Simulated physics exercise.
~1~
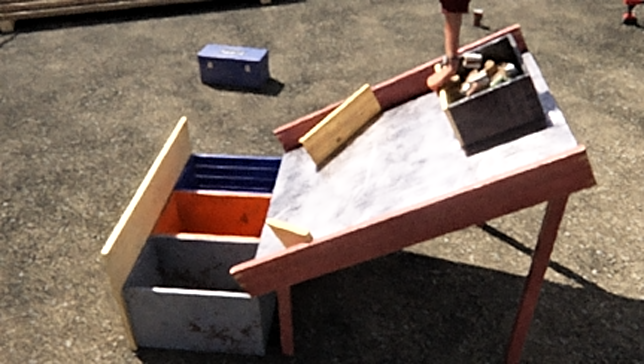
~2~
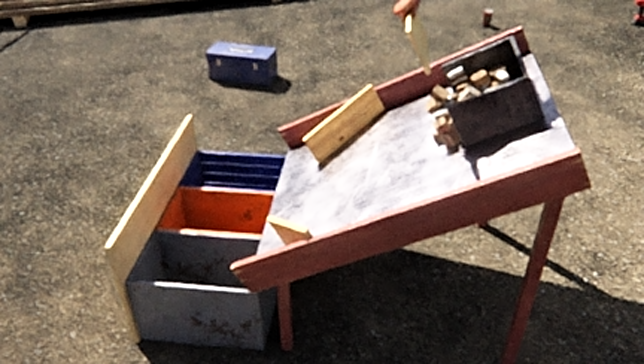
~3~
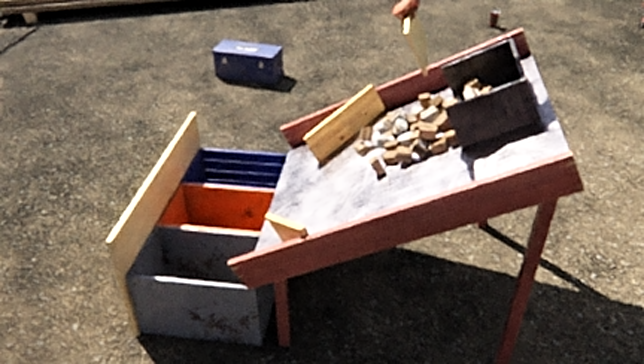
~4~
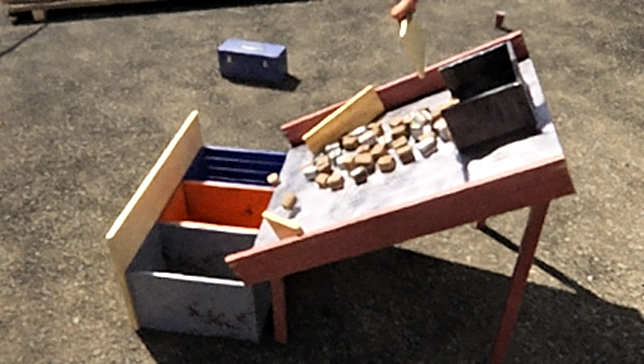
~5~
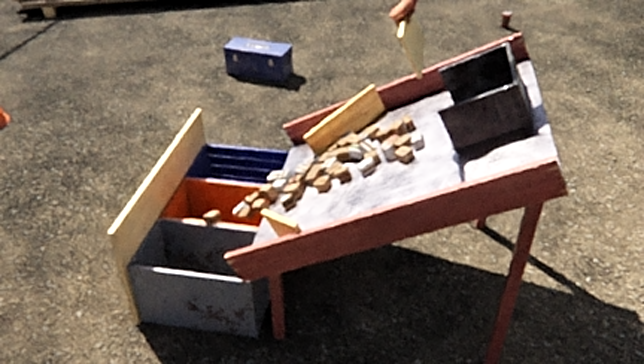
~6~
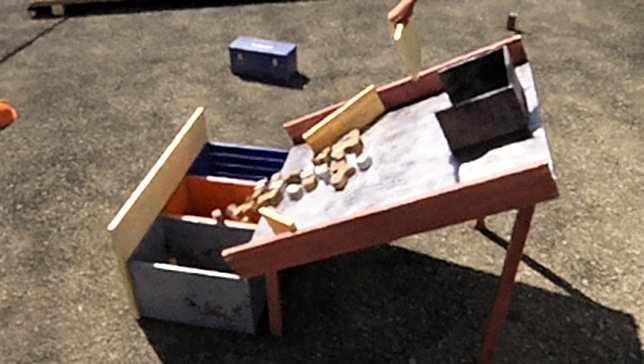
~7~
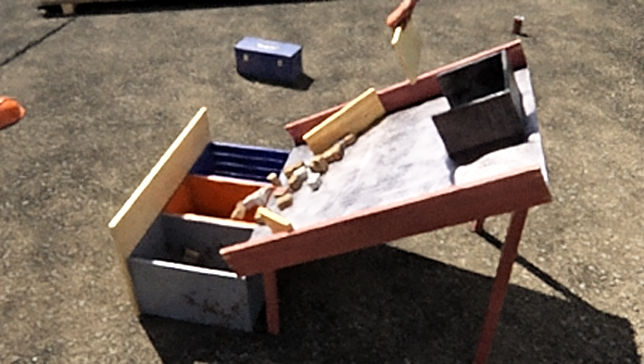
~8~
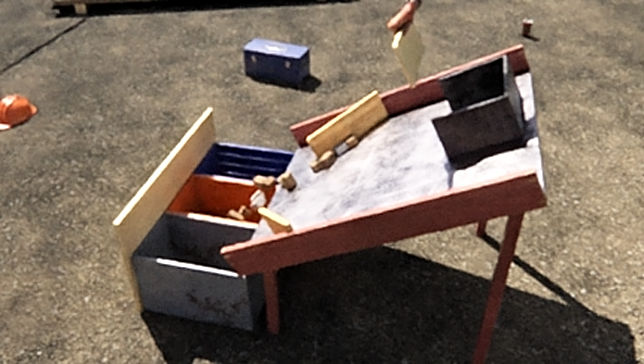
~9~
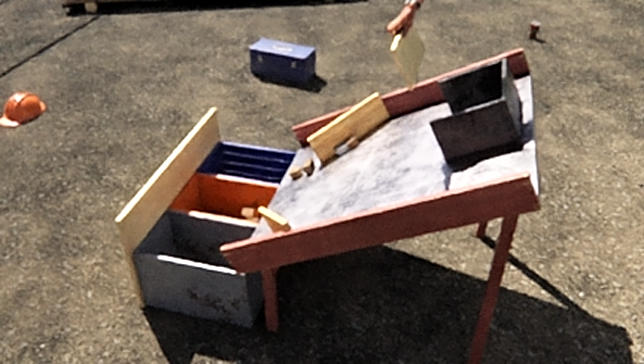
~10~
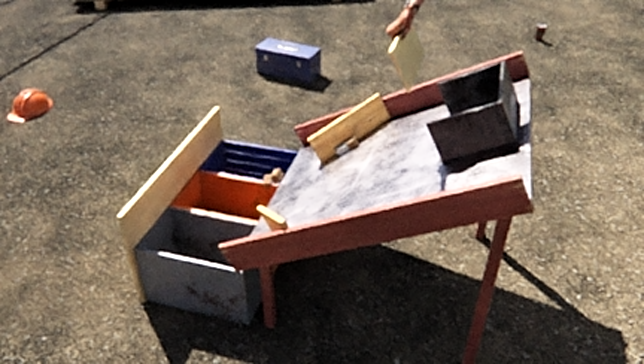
Small blocks tumbling down a sloping table past angled boards after a hand lifts a gate, nearly all landing in the orange tub.
